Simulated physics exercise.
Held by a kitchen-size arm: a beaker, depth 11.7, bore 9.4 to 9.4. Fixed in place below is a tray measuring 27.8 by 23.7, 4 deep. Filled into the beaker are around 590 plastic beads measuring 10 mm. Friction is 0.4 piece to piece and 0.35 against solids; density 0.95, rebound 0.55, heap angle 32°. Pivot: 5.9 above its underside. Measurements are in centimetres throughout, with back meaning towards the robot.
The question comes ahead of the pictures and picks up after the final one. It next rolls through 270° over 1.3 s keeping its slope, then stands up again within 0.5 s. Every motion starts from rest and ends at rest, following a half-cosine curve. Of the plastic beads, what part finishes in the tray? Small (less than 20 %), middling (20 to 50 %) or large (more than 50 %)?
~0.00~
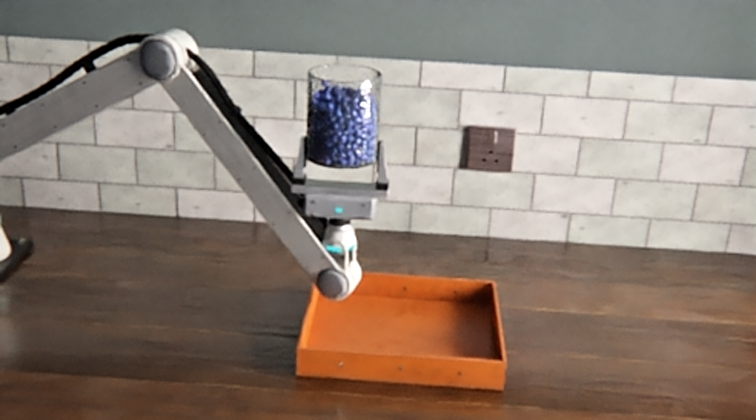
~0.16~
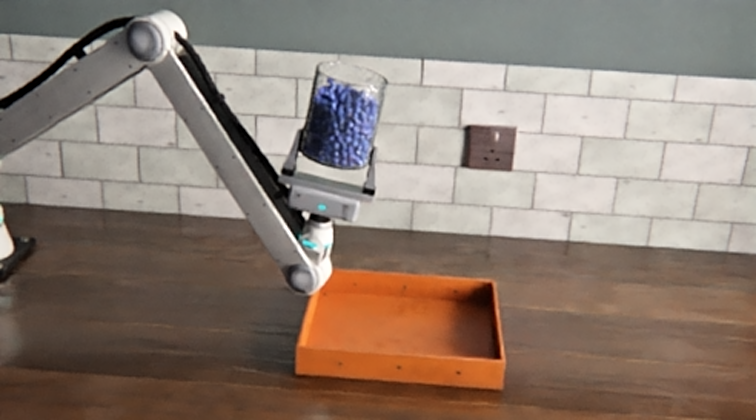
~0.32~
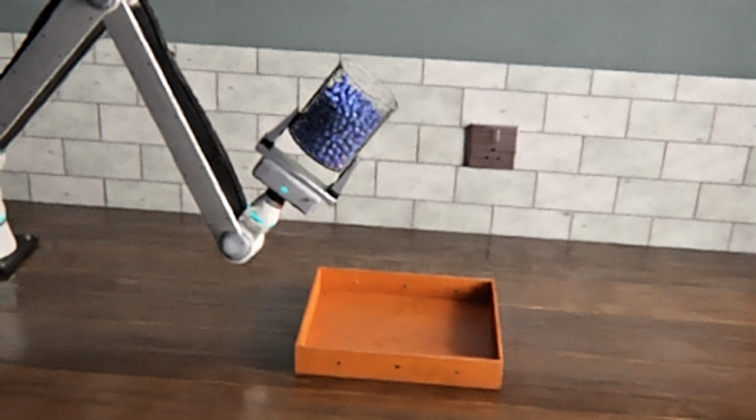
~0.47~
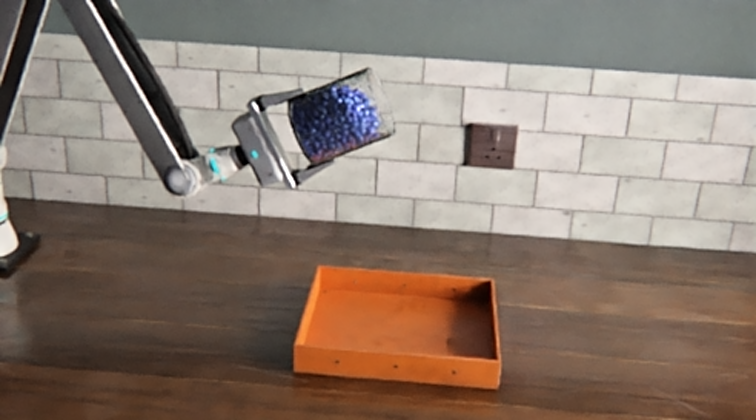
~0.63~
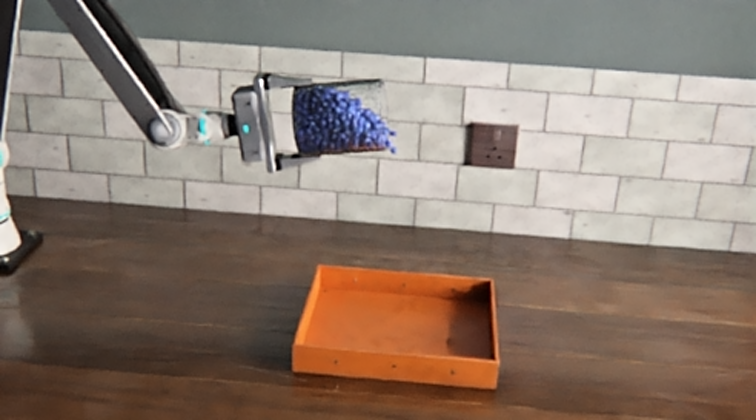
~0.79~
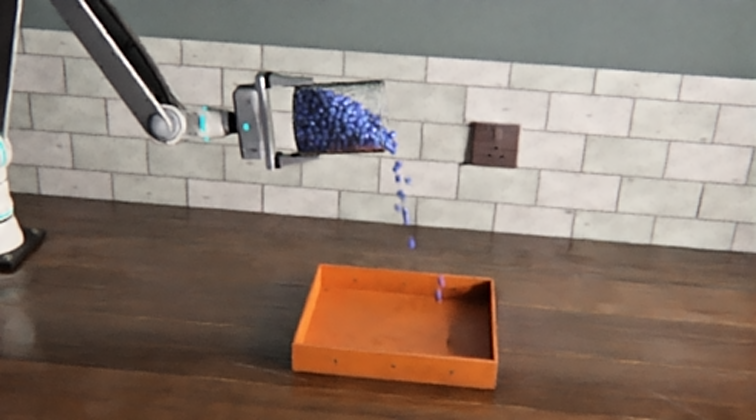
Middling.
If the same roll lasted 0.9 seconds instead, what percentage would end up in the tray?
It would be near 30 per cent.
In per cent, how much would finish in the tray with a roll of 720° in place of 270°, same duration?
In that case some 45 per cent.
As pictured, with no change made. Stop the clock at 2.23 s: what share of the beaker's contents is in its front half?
Estimated share: About 40 %.
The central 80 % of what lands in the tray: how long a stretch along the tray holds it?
Spread length: Approx. 20 cm.
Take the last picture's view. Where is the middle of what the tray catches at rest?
Around (435, 325).
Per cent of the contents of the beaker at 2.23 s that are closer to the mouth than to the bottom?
About 35 percent is in the half nearer the mouth.
After 1.51 s, tipped 83°, highest piece 37 above the table; 483 in the beaker, 68 in the tray, 2 on the table or floor, 36 in flight or on a rim.
After 2.23 s, tipped 68°, highest piece 35 above the table; 383 in the beaker, 190 in the tray, 5 on the table or floor, 11 in flight or on a rim.
After 2.79 s, upright, highest piece 37 above the table; 380 in the beaker, 204 in the tray, 5 on the table or floor.
After 3.49 s, upright, highest piece 36 above the table; 380 in the beaker, 204 in the tray, 5 on the table or floor.
In the end, 380 in the beaker, 204 in the tray, 5 on the table or floor. That is 35 % in the tray.
